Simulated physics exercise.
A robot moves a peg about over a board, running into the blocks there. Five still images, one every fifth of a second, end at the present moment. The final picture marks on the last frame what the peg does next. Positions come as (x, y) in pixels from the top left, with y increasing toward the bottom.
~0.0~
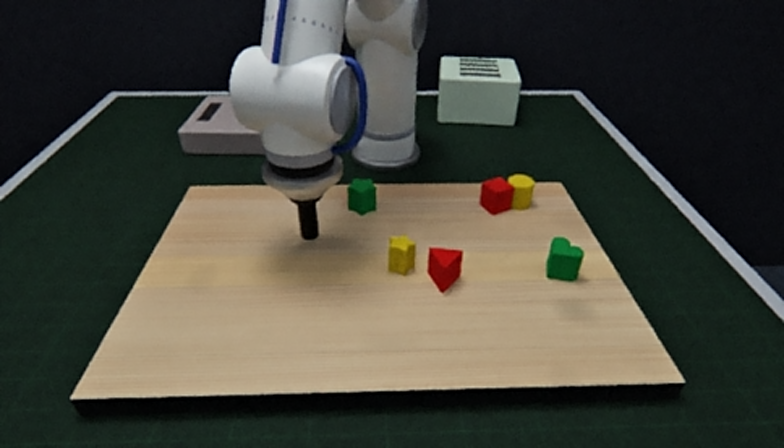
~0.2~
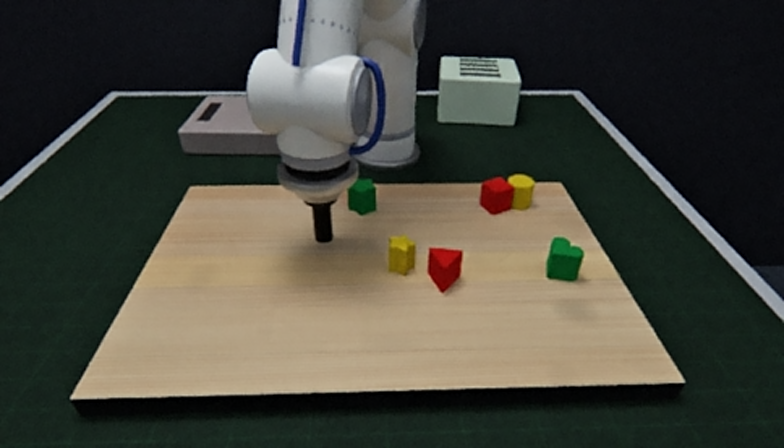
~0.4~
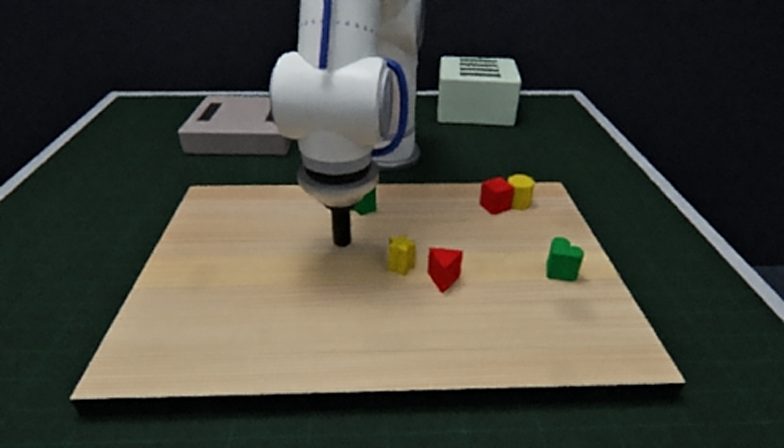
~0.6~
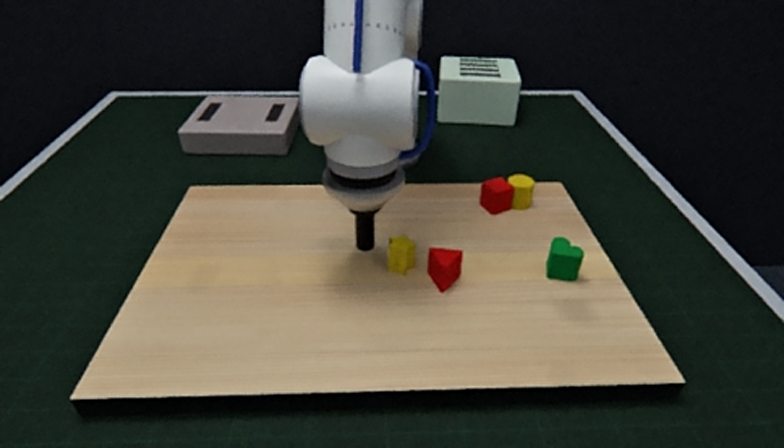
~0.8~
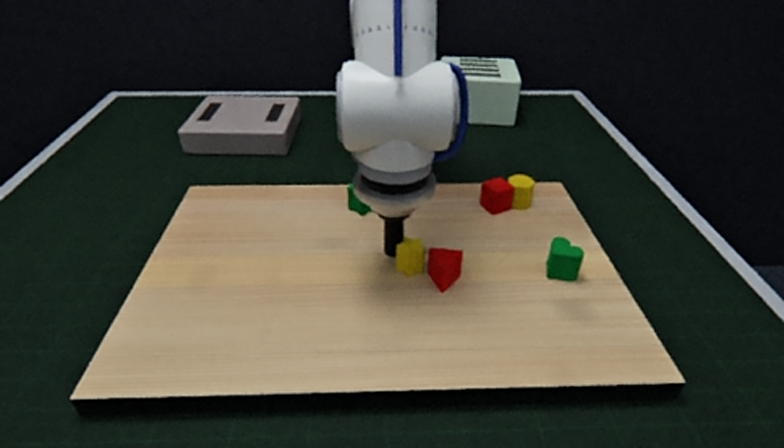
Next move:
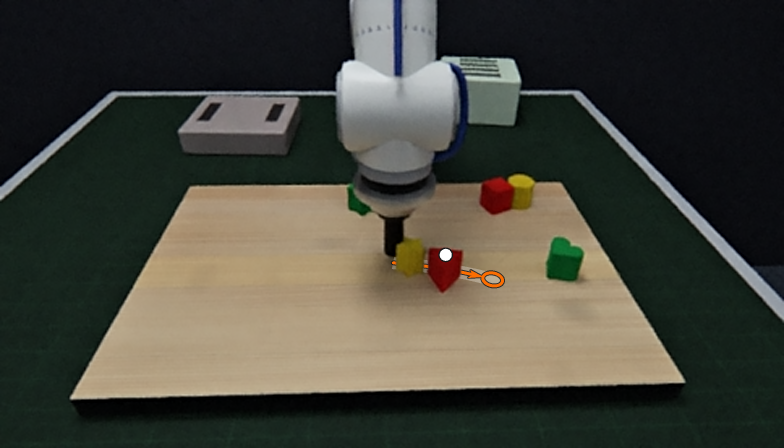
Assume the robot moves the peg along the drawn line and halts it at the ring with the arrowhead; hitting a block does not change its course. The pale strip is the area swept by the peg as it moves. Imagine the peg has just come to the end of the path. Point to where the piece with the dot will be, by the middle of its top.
I'd place it at (493, 284), taking the centre of its top.
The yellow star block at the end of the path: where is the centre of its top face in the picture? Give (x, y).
At (492, 266).
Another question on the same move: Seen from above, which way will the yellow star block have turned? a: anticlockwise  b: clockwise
b - clockwise.
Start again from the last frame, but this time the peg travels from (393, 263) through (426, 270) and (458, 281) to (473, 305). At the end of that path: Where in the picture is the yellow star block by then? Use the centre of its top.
The centre of its top will be at (497, 287).
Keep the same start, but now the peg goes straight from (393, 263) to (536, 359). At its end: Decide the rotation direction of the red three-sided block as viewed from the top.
Top view: Counterclockwise.
Path on the board, from (393, 263) over (443, 269) to (493, 279); the dot is on the red three-sided block.
On the path given first. One third of the way, peg at (428, 255); yellow star block at (442, 251), turned 25° clockwise; red three-sided block at (465, 262), turned 25° clockwise.
Two thirds of the way, peg at (461, 260); yellow star block at (470, 259), turned 50° clockwise; red three-sided block at (486, 275), turned 50° clockwise.
At the end, peg at (495, 268); yellow star block at (492, 266), turned 85° clockwise; red three-sided block at (493, 285), turned 90° clockwise; green heart in place.
